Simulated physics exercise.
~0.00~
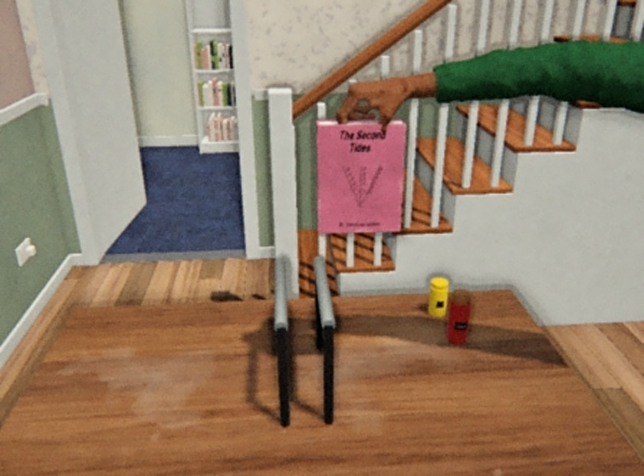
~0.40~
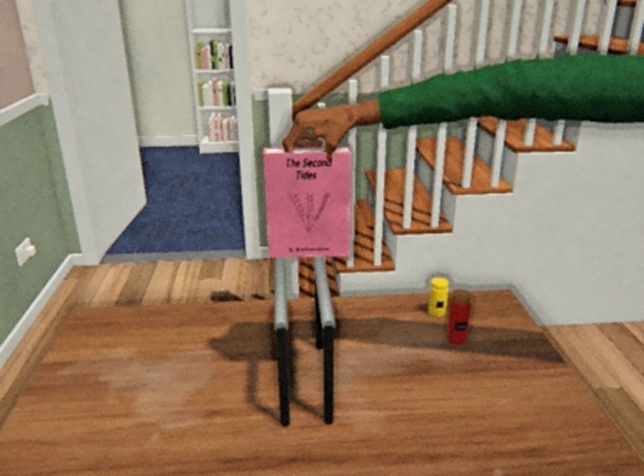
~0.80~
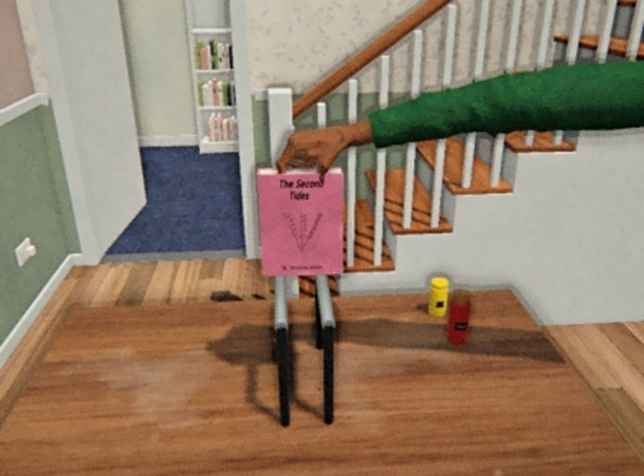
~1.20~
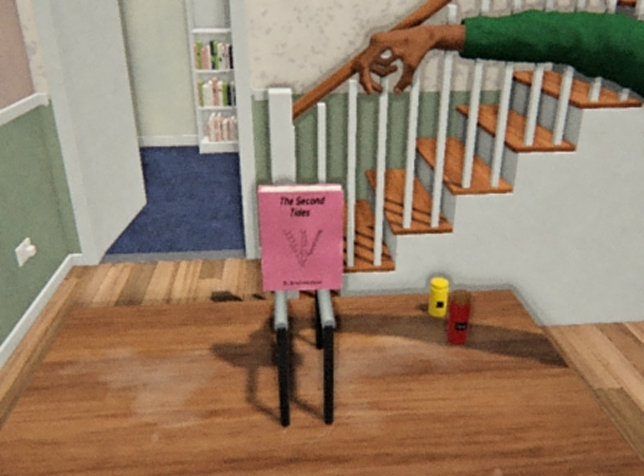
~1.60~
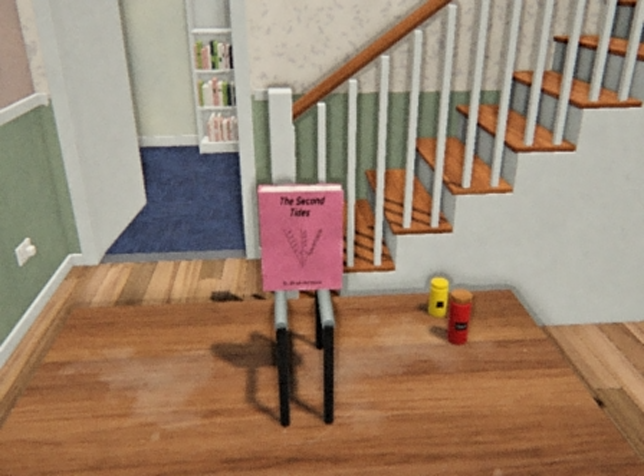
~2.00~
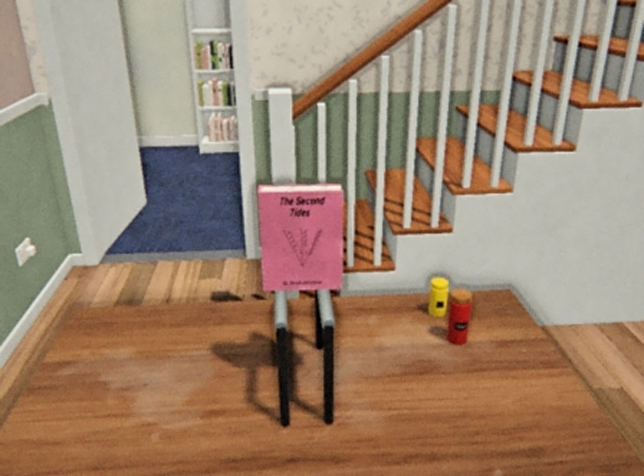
In a house with a wooden staircase and a doorway onto blue carpet, a fixed, slightly raised view looks across a brown wooden table. A narrow stand with two parallel grey-topped rails on dark legs is near the middle, with a yellow shaker and a red shaker to its right. A hand in a green sleeve holds a pink book upright, moves it left over the stand and lowers it onto the rails. The hand lets go and withdraws to the right, out of view. The book stays upright on top of the stand, and both shakers remain in place.
